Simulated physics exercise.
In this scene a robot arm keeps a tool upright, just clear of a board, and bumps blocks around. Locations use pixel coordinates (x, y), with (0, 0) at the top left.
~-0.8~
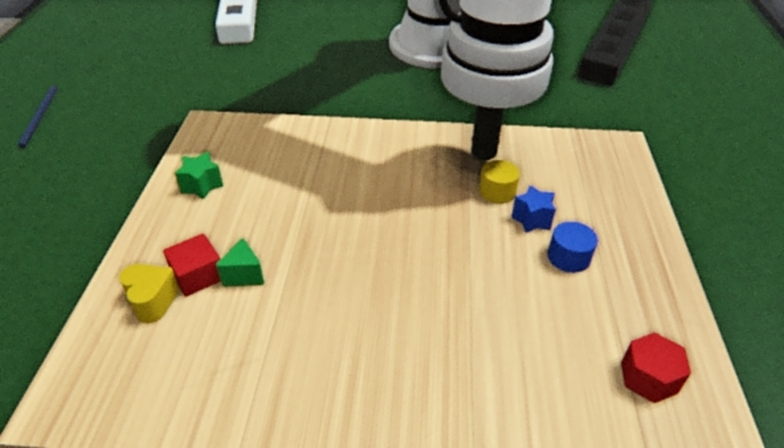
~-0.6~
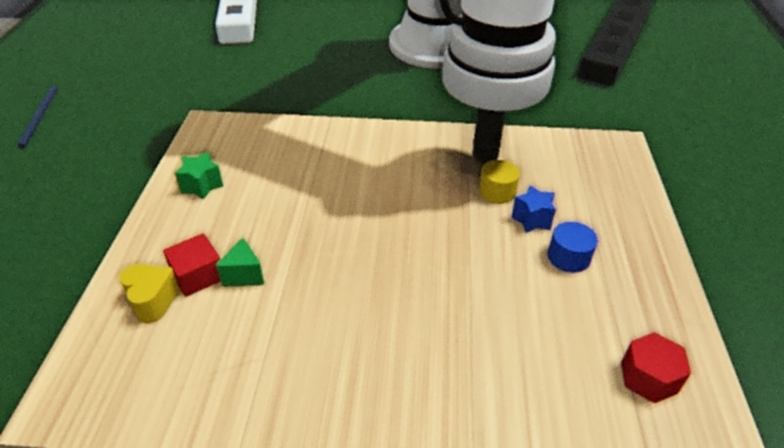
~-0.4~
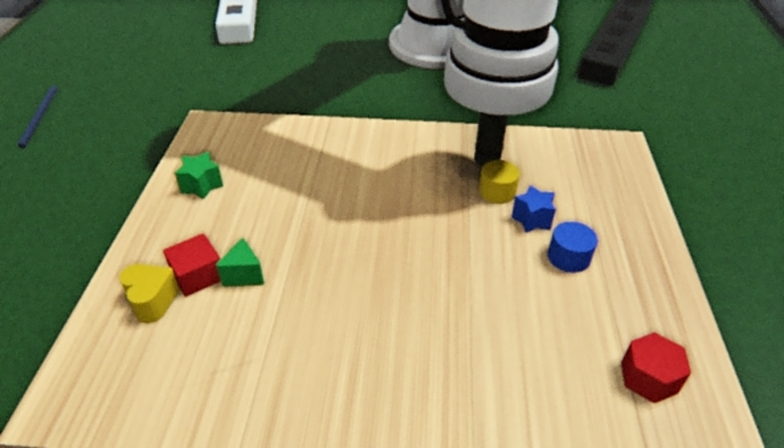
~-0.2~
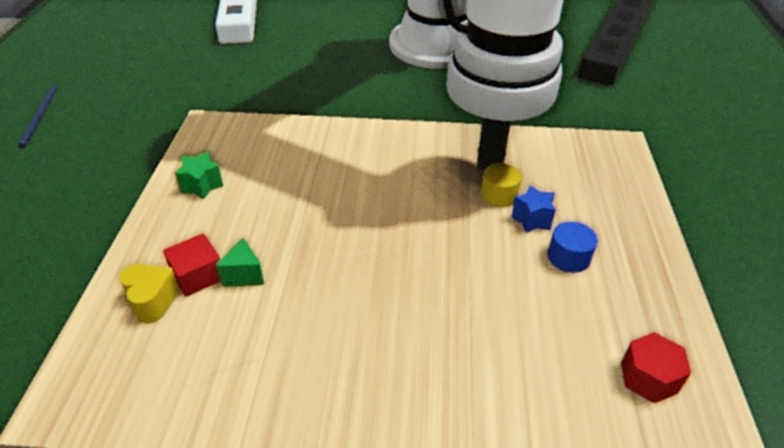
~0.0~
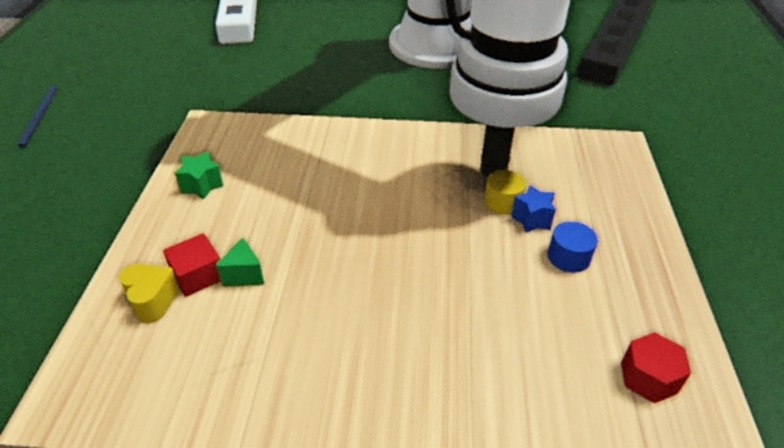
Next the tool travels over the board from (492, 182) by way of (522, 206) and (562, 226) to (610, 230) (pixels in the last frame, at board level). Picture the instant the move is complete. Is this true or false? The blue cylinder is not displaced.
The statement is incorrect.
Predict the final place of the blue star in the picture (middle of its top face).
I'd expect the centre of its top face to be at (575, 226).
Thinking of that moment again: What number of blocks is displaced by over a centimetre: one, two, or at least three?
Put simply, three or more blocks are moved more than 1 cm.
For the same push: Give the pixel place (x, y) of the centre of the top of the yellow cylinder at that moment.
Its top middle: (524, 213).
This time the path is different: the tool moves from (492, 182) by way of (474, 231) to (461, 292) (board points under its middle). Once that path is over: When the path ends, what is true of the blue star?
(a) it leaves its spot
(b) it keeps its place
I choose a.
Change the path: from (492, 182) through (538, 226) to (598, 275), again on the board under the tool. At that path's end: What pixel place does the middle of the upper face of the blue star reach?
Its top centre lands on (621, 279).
On the path given first. One third of the way, tool at (525, 196); yellow cylinder at (524, 207); blue star at (559, 218), turned 20° anticlockwise; blue cylinder at (584, 242).
Two thirds of the way, tool at (566, 216); yellow cylinder at (524, 213); blue star at (568, 225), turned 15° anticlockwise; blue cylinder at (593, 251).
At the end, tool at (614, 220); yellow cylinder at (524, 213); blue star at (575, 226); blue cylinder at (595, 254).
